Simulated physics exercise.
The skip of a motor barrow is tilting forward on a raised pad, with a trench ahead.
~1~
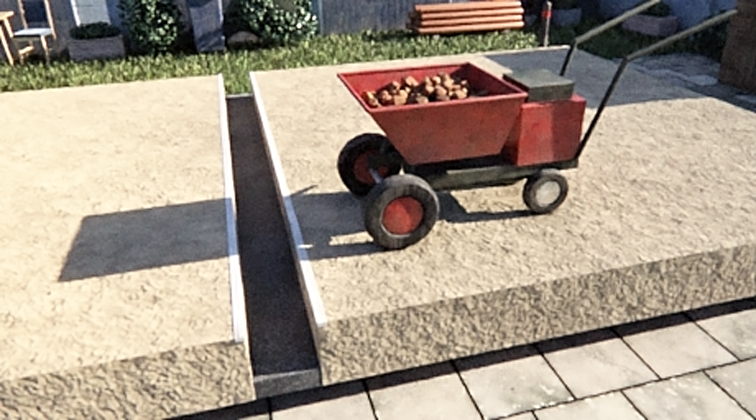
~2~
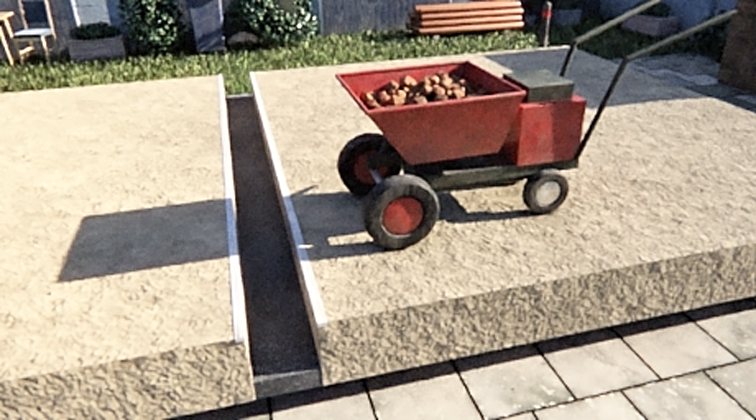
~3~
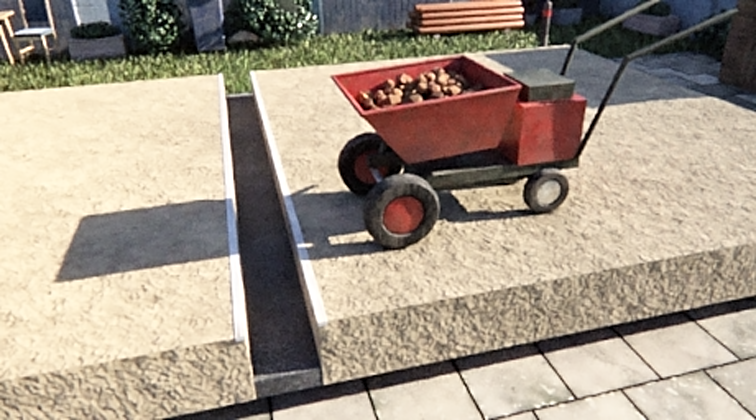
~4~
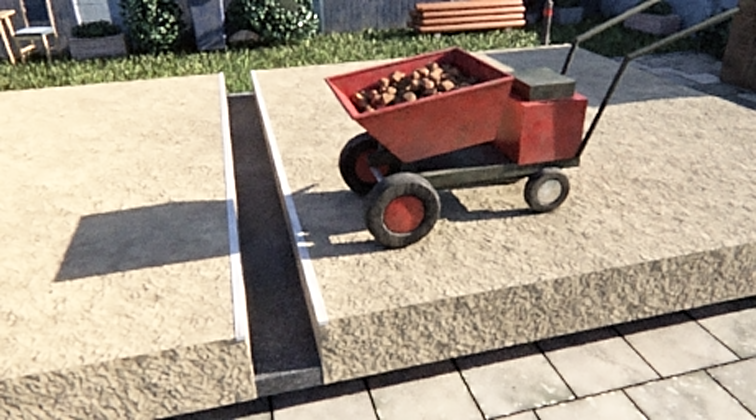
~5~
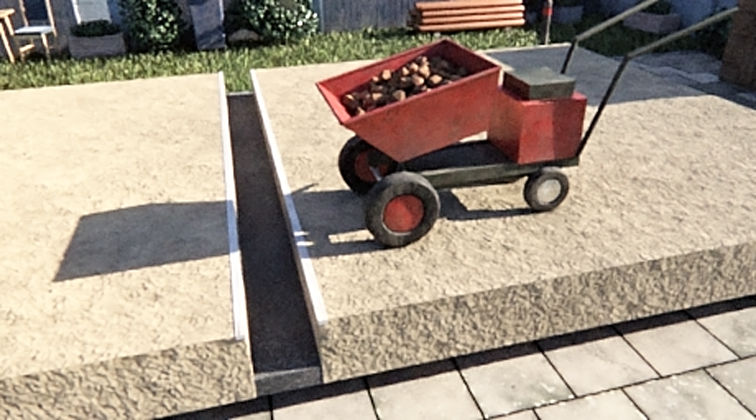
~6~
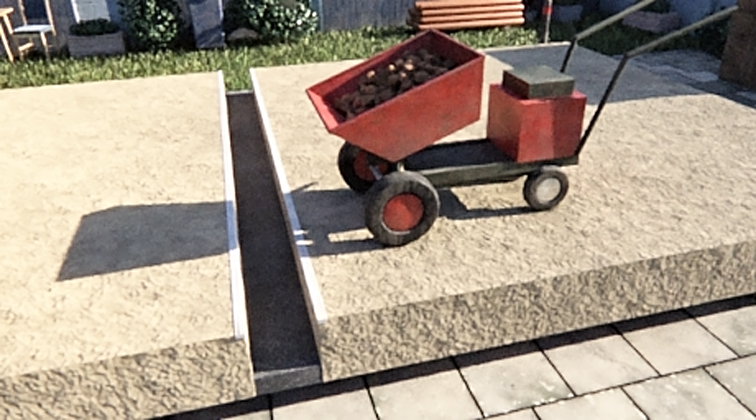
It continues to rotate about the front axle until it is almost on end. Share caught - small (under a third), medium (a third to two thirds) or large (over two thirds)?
Large.
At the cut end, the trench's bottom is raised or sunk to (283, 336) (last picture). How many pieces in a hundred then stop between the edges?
Estimated share: Approx. 60 per cent.
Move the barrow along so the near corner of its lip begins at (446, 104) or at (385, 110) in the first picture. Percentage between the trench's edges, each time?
Around 50 % the first time and around 100 % the second.
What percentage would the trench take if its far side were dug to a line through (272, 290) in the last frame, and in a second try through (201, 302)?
Lab note: Try one about 30 %, try two about 100 %.
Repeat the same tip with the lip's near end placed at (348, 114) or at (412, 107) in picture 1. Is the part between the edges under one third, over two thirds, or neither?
Try 1, one to two thirds; try 2, beyond two thirds.
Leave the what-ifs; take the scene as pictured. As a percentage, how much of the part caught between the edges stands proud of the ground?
Estimate: Close to 0 in a hundred.
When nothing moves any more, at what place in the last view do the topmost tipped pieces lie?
Top, approx.: (179, 235).
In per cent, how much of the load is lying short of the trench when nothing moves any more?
It works out to roughly 0 percent.
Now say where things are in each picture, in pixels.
Lip of the skip at (369, 112), level; top of the load at (442, 101), clay clods; first edge of the trench at (312, 286); far edge at (237, 299), the trench under half as wide as the skip, and about as deep as wide, in the first picture.
Lip of the skip at (367, 113), tipped barely; top of the load at (441, 101), in the second picture.
Lip of the skip at (361, 115), tipped barely; top of the load at (444, 93), in the third picture.
Lip of the skip at (354, 118), tipped a little; top of the load at (438, 89), in the fourth picture.
Lip of the skip at (342, 124), tipped a little; top of the load at (428, 83), in the fifth picture.
Lip of the skip at (330, 132), tipped clearly; top of the load at (430, 70); first edge of the trench at (312, 283); far edge at (237, 296), in the sixth picture.
Soon, skip tipped steeply; all in the skip.
A while on, skip tipped right over; most in the skip; about a quarter in or heaped over the trench; a stray few beyond it; a stray few falling.
Towards the end, skip tipped right over; a small part in the skip; about two thirds in or heaped over the trench; about a quarter beyond it.
Finally, skip tipped right over; most in or heaped over the trench; about a quarter beyond it.
